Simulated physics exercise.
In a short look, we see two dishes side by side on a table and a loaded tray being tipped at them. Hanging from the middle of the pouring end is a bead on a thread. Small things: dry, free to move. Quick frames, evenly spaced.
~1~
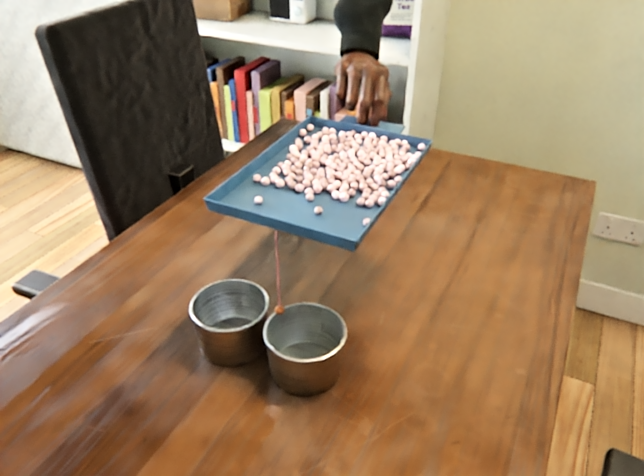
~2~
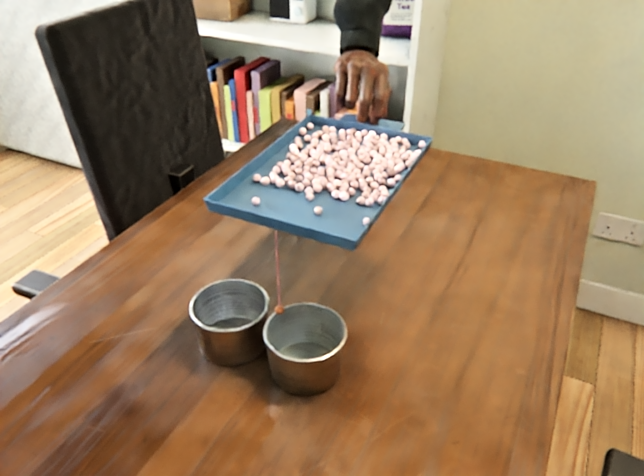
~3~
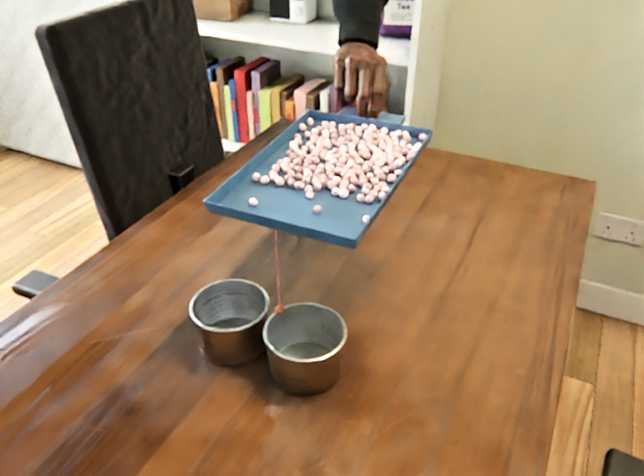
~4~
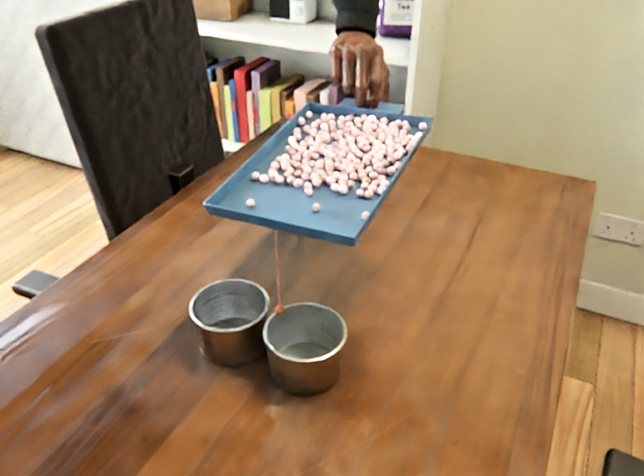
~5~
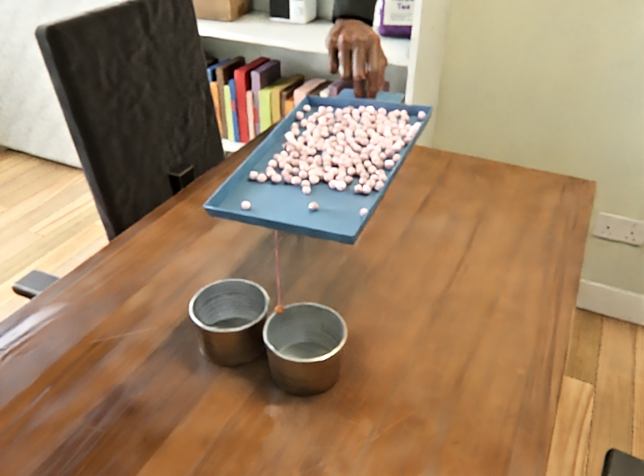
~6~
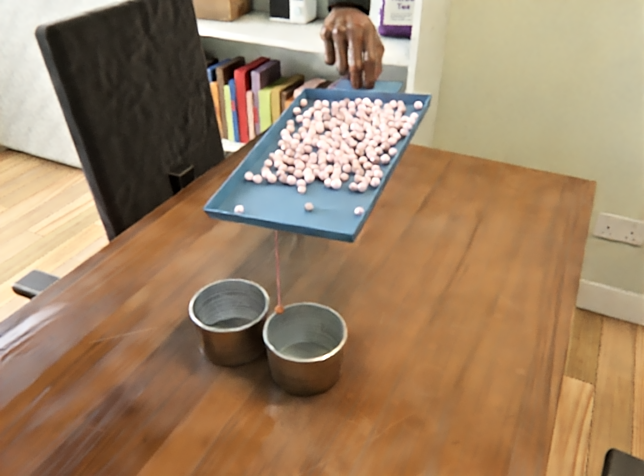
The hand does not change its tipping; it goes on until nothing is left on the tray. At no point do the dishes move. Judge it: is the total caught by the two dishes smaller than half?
No, I expect the dishes to receive the greater amount.
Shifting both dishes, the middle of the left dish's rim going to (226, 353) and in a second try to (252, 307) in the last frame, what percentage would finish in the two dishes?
I'd expect some 0 percent, and then some 30 percent.
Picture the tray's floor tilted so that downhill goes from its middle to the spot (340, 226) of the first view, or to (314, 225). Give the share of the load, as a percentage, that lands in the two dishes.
In order, 30 in a hundred and 20 in a hundred.
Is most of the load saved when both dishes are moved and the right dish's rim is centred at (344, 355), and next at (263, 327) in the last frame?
The first time it's lower than half, the second time higher than half.
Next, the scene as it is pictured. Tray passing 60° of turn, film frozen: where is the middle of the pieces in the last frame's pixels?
In the last view, the load is centred close to (239, 202).
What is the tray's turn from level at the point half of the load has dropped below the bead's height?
About 85 degrees.
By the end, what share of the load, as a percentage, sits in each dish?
Left dish: Around 70 in a hundred; right dish: Around 0 in a hundred.
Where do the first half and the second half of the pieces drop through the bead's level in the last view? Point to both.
For the early half I get (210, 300), and for the late half (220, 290).
Shortly afterwards, tray tipped steeply; the bulk on the tray; only a few in the right dish; a little in the left dish; a little outside both; a little in the air.
Next, tray tipped past a quarter turn; only a few on the tray; only a few in the right dish; near two thirds in the left dish; near a quarter outside both; only a few in the air.
Some moments later, tray tipped past a quarter turn; only a few in the right dish; near two thirds in the left dish; near a quarter outside both.
In the end, tray tipped past a quarter turn; only a few in the right dish; near two thirds in the left dish; near a quarter outside both.
